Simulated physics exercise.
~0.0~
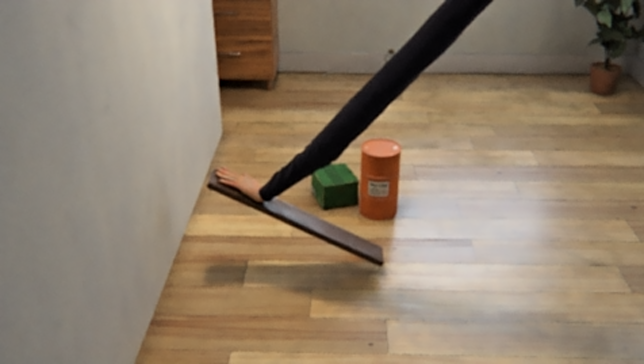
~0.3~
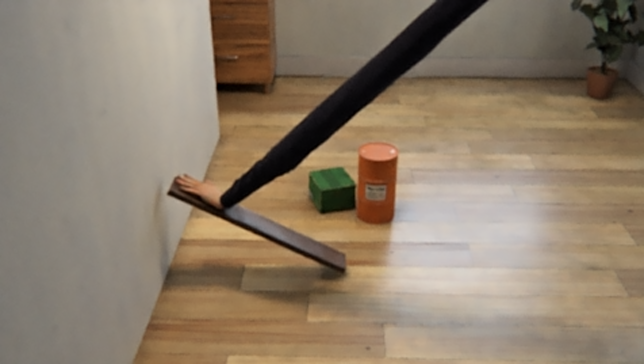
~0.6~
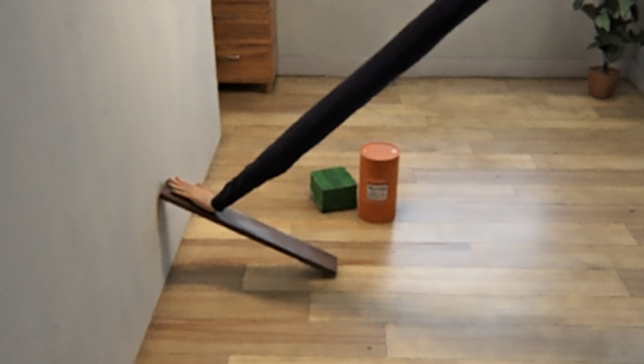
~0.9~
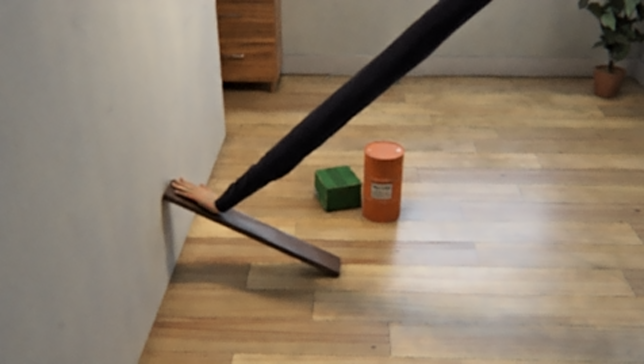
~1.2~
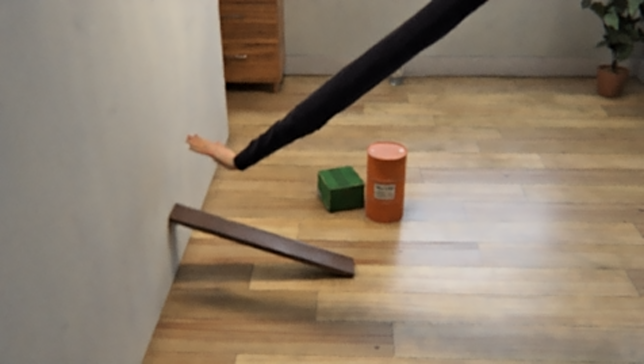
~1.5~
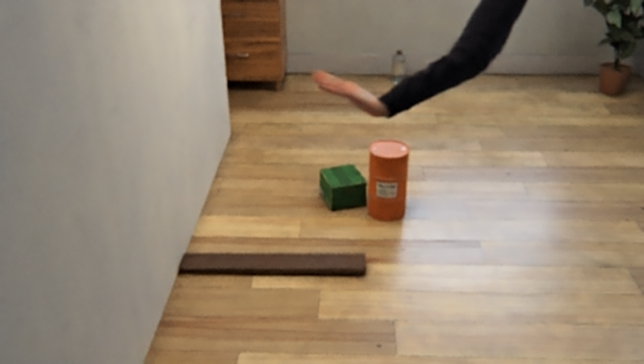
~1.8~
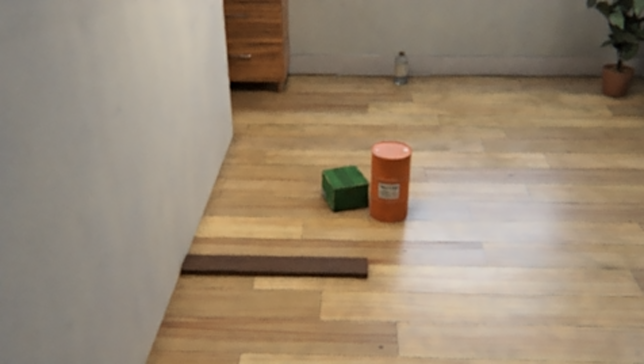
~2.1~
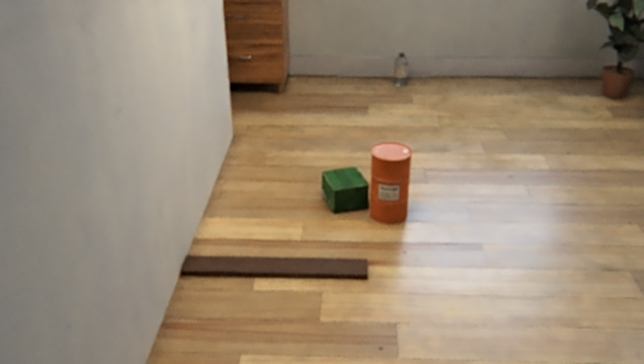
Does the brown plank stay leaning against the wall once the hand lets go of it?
No, it gives way and slides down the wall, ending up flat on the floor.
